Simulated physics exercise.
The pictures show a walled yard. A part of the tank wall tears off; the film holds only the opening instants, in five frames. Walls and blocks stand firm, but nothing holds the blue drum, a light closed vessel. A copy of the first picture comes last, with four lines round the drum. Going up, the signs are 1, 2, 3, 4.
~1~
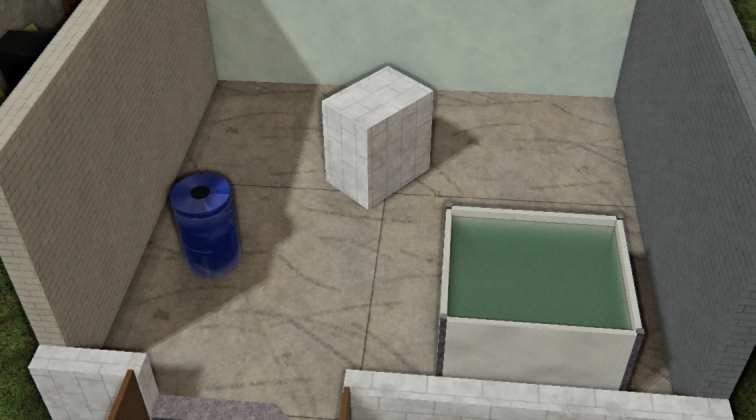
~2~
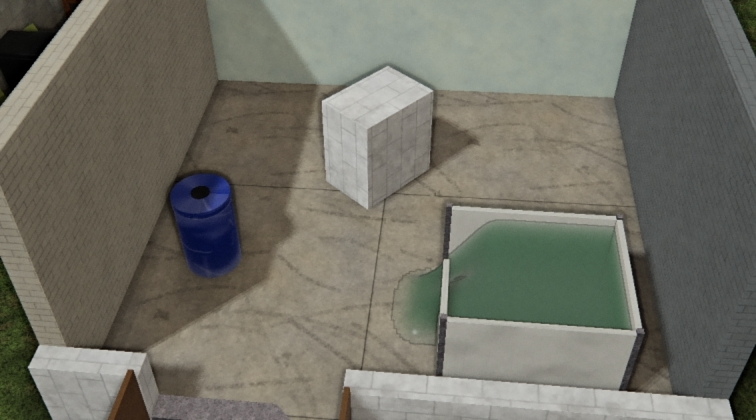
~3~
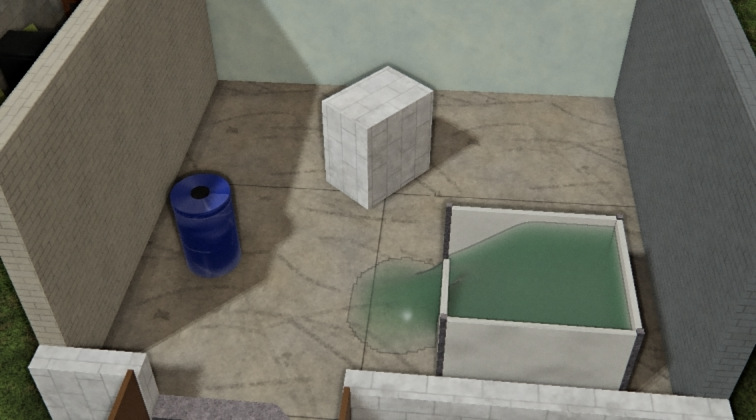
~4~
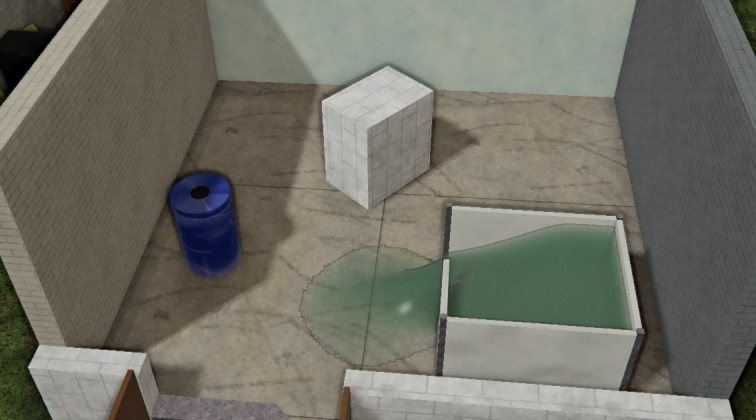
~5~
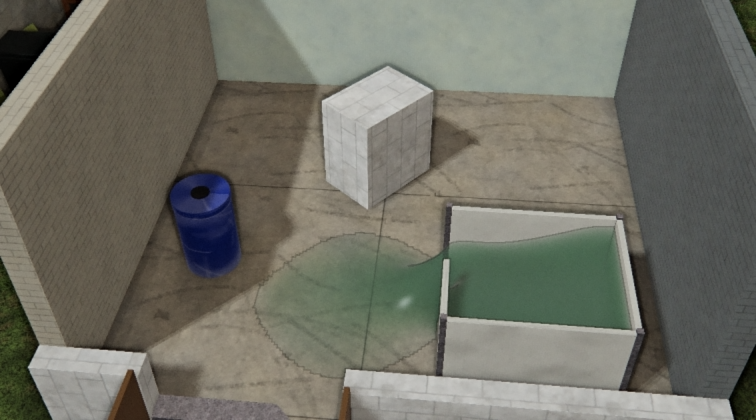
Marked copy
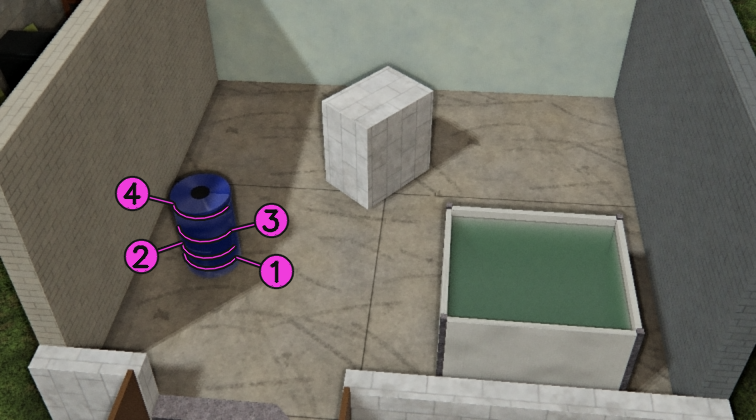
Green water pouring from the left side of a white-walled tank, spreading leftward across the yard floor toward a blue drum.
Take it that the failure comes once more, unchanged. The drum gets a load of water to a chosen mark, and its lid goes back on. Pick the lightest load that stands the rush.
The limit is 3.
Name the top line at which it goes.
That would be 2.
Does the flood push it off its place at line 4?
No, that is safe.
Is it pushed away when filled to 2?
Yes, it does.
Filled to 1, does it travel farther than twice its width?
Yes, clearly.
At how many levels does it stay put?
Two.
On the marked copy, 1 at (205, 268); 2 at (203, 258); 3 at (199, 241); 4 at (195, 218); from the bottom up 1, 2, 3, 4.
If 1 is chosen, it is pushed about 5 times its own width away.
If 2 is chosen, it is pushed about half its own width away.
If 3 is chosen, it does not move.
If 4 is chosen, it does not move.
